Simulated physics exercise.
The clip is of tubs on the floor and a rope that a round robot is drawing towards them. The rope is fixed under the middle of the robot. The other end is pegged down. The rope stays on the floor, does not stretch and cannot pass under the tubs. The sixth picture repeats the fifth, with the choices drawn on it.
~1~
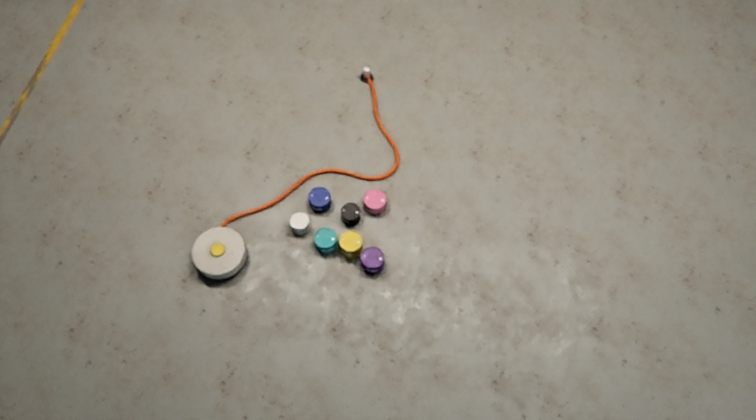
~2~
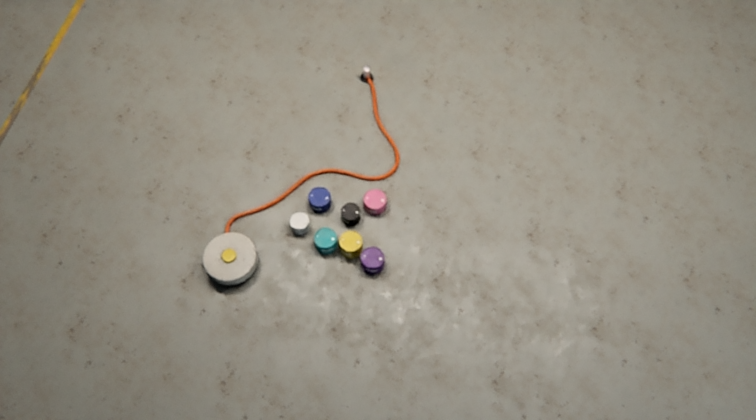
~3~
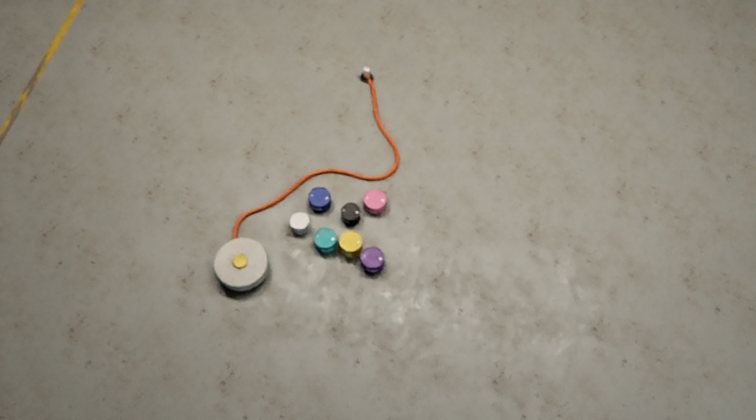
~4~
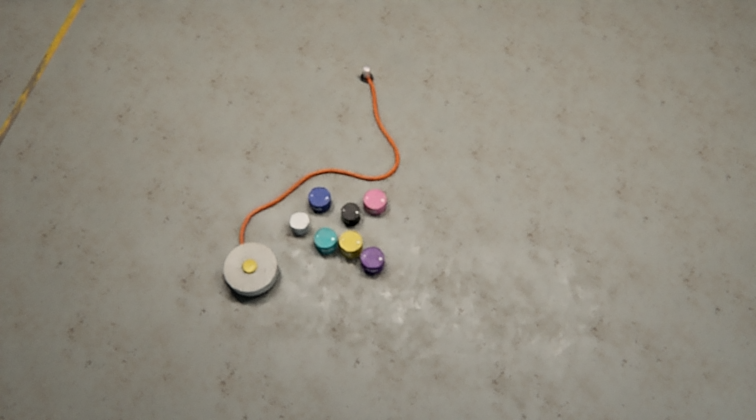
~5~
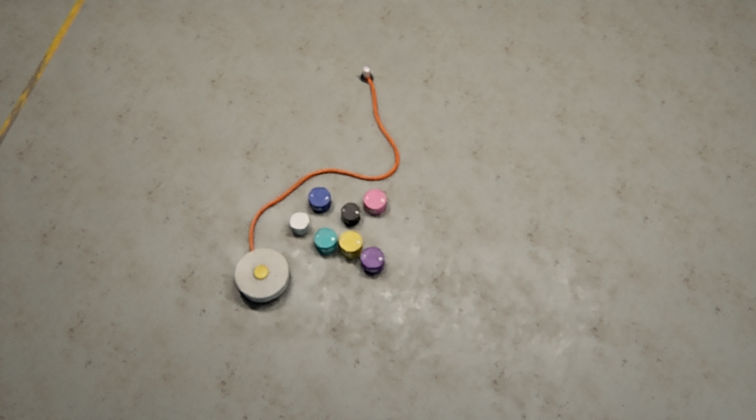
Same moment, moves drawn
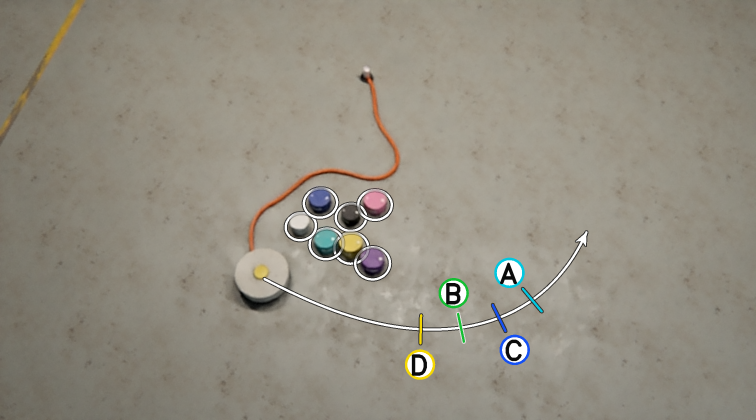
A round pale robot with a yellow centre creeps a short way right and slightly down a grey concrete floor, seen from high above by a still camera. Near it sit seven small tubs, blue, pink, black, white, teal, yellow and purple, with a yellow line at upper left. The orange rope, pegged at the top, shifts only at its robot end, while the tubs stay put.
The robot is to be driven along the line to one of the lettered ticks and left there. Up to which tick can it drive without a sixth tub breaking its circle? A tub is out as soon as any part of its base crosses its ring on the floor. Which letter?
Stop at B.
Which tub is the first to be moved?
The white tub.
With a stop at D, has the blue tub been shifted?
No.
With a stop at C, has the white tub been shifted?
By then, yes.
On the copy, A at (532, 300); B at (461, 328); C at (499, 318); D at (421, 329); the route from (264, 279) via (448, 329) to (587, 232).
On B. First, robot (327, 305).
Then, robot (399, 324).
Finally, robot (462, 325); yellow tub (356, 246); turquoise tub (342, 232); white tub (332, 216); blue tub (336, 198); three over the rings.
By contrast, A has seven over the rings; C has seven over the rings; D is within the limit but short.
